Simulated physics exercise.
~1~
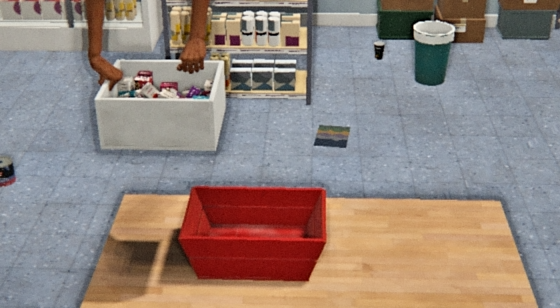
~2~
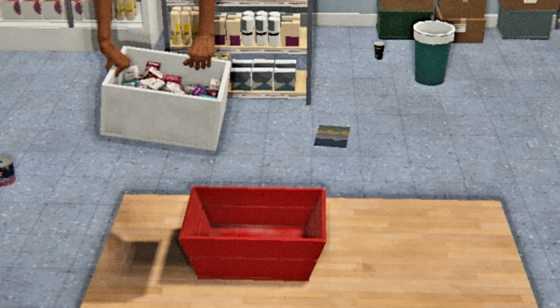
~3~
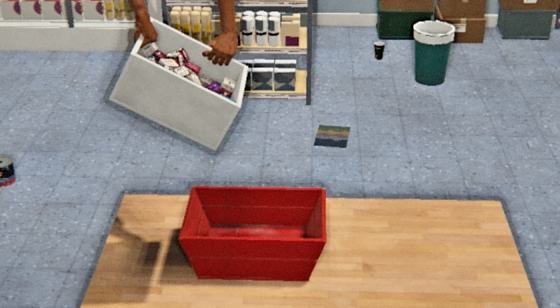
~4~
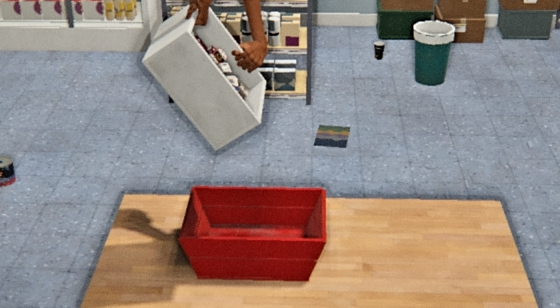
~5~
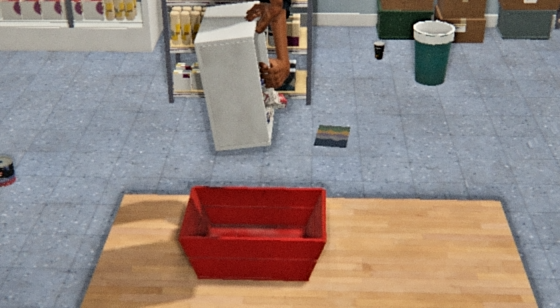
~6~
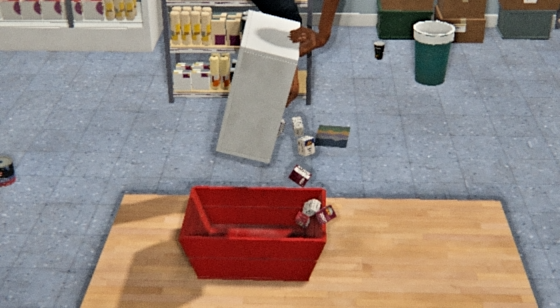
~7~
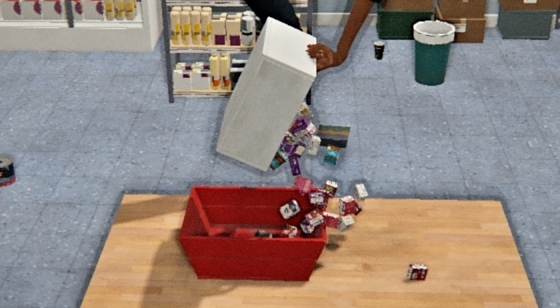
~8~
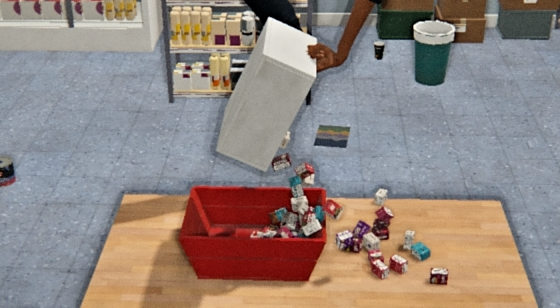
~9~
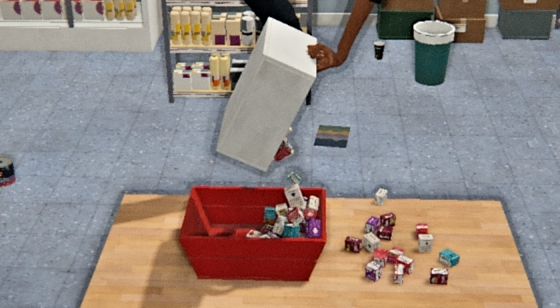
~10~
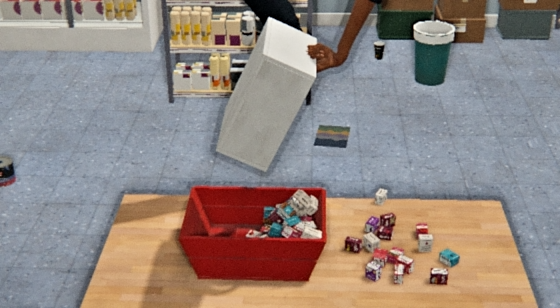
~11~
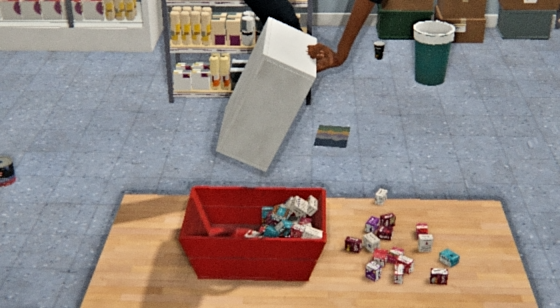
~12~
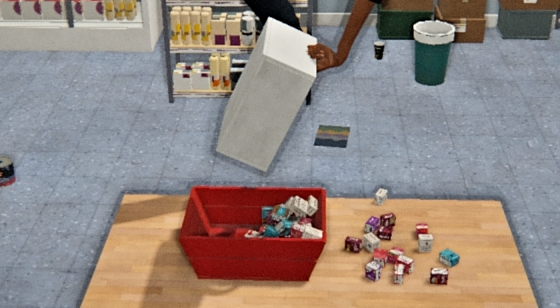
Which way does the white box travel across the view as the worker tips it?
The white box moves to the right as the worker tips it.
